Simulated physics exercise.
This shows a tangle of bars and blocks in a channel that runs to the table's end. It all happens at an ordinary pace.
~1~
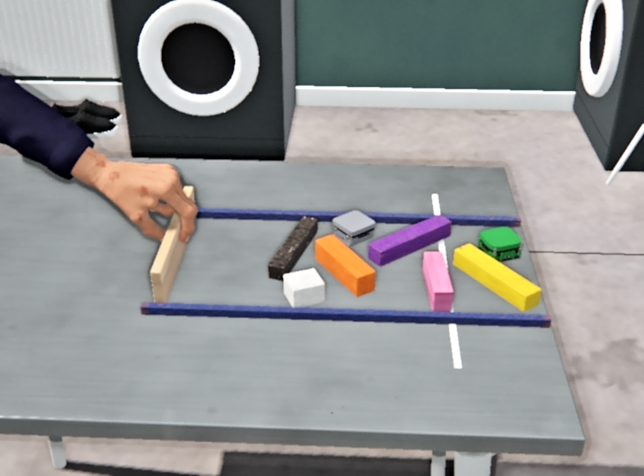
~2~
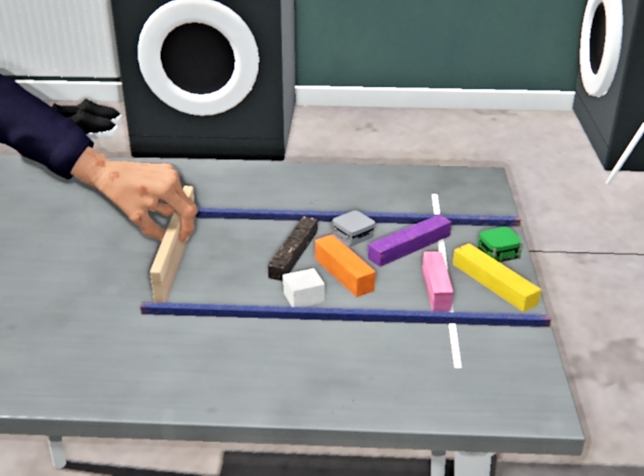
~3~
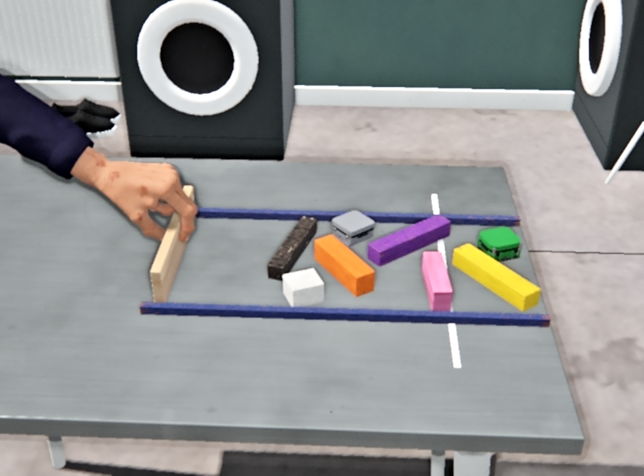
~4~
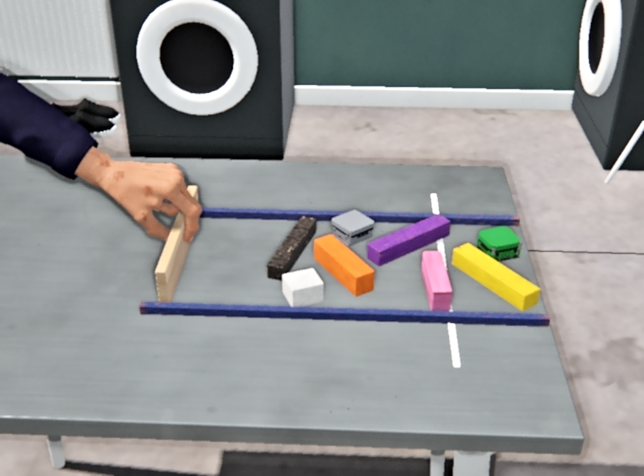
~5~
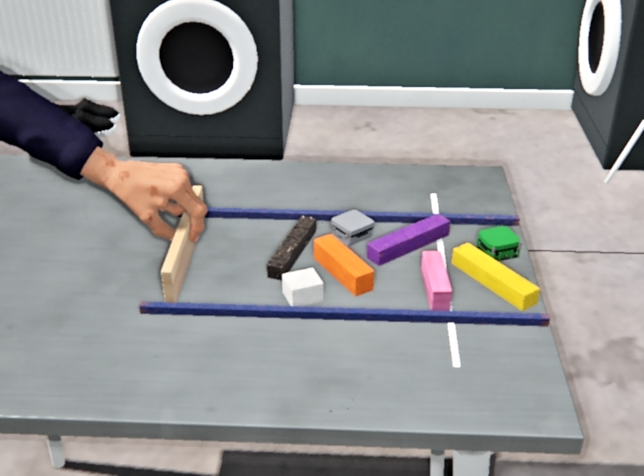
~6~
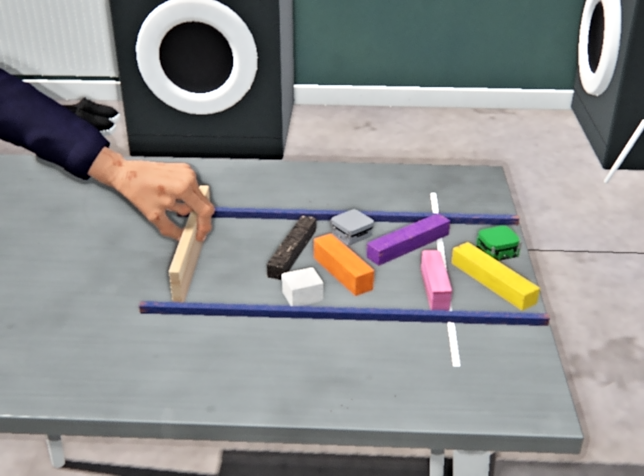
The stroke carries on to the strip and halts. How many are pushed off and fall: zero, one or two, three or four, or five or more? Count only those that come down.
In the end the number that fall off is one or two.
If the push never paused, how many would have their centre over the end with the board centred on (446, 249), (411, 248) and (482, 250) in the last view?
The counts: 1, 0 and 4.
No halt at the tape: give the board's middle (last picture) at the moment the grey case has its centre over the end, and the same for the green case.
For the grey case at (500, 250), for the green case at (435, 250).
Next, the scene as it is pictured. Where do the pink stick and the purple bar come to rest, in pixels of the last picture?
First (510, 281), then (515, 237).
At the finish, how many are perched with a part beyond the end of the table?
Overhanging: 2.
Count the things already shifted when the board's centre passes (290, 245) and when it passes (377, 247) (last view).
By then 2, and 6.
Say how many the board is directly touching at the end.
2 of them.
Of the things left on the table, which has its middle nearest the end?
That is the yellow bar.
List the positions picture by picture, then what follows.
In the first frame, green case (500, 246); yellow bar (496, 277); pink stick (437, 281); board (175, 243); tape (445, 268).
In the second frame, yellow bar (495, 276); orange bar (344, 265).
In the third frame, pink stick (437, 281); black bar (293, 248).
In the fourth frame, green case (499, 245); grey case (353, 229).
In the fifth frame, yellow bar (494, 275); board (185, 242).
In the sixth frame, green case (498, 244); yellow bar (494, 275); pink stick (436, 280); board (192, 242); tape (443, 267).
A little later, none off yet; green case at rest near (498, 244); yellow bar at rest near (494, 275); pink stick at rest near (436, 280).
When it is over, the number that fall off is one or two; down, green case.
